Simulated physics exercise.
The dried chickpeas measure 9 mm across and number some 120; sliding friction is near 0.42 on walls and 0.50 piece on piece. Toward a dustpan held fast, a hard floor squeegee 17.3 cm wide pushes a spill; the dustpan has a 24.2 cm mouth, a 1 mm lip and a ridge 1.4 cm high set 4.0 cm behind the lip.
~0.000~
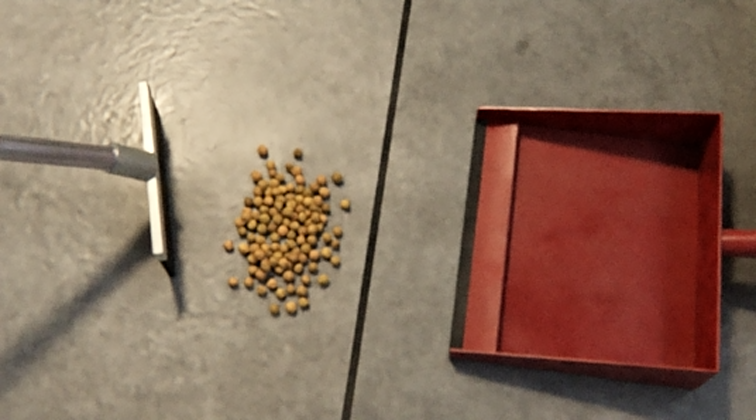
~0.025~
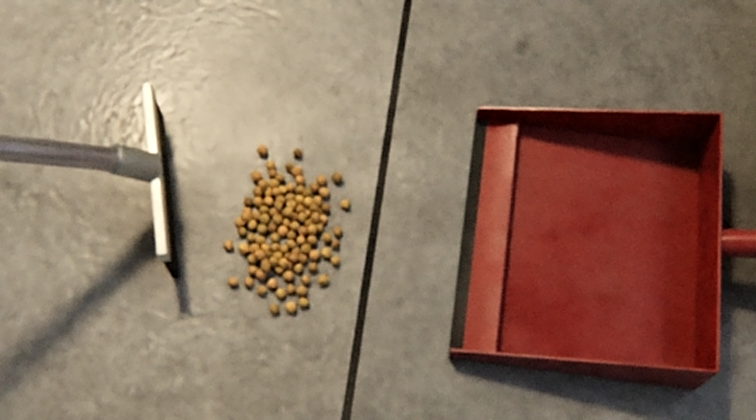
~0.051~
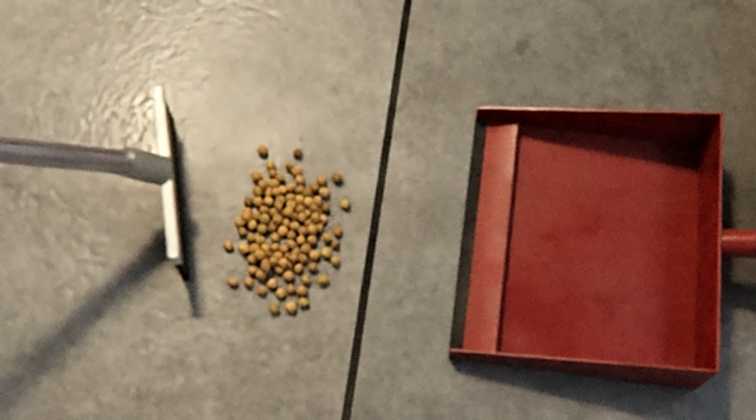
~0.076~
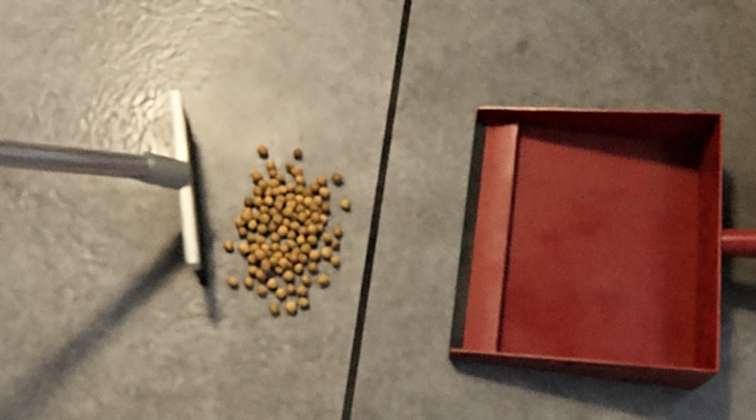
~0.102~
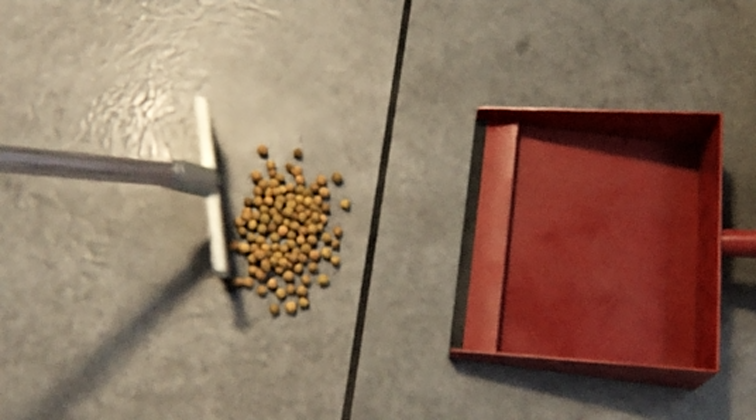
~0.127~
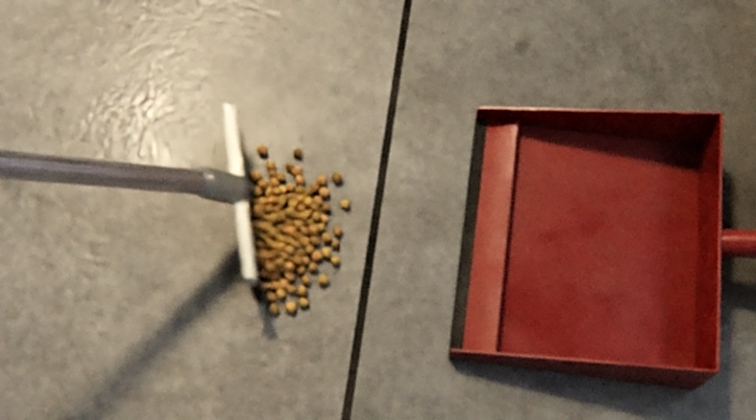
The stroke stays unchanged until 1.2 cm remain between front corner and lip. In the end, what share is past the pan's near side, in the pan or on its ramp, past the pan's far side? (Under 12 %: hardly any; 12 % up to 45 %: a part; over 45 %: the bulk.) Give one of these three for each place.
My prediction: Near side: A minor share. Pan: An intermediate share. Far side: A minor share.
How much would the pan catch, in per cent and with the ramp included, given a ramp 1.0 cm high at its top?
Then around 50 percent, ramp counted.
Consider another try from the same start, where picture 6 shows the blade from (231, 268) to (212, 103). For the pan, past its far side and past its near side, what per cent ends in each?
Pan 25 % / far 5 % / near 5 %.
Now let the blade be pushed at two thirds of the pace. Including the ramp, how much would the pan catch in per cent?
I'd guess it lands at about 20 per cent.
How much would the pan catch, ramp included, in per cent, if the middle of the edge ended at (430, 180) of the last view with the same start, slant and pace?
About 30 %.
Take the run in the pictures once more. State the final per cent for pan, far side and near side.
Near side 5 %, pan 40 %, far side 5 %.
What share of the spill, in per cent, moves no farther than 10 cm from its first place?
Around 0 per cent, give or take.
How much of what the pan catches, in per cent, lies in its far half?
Roughly 50 in a hundred.
After 0.22 s, middle of the blade 10 cm from the lip; 0 % over the lip, far side 0 %, near side 0 %.
After 0.28 s, middle of the blade 5 cm from the lip; 0 % over the lip, far side 0 %, near side 5 %.
Then, at 0.48 s, middle of the blade 4 cm from the lip; 50 % over the lip, far side 5 %, near side 5 %.
At rest (1.1 s), near side 5 %, pan 40 %, far side 5 %, in front of the lip or behind the blade 50 %.
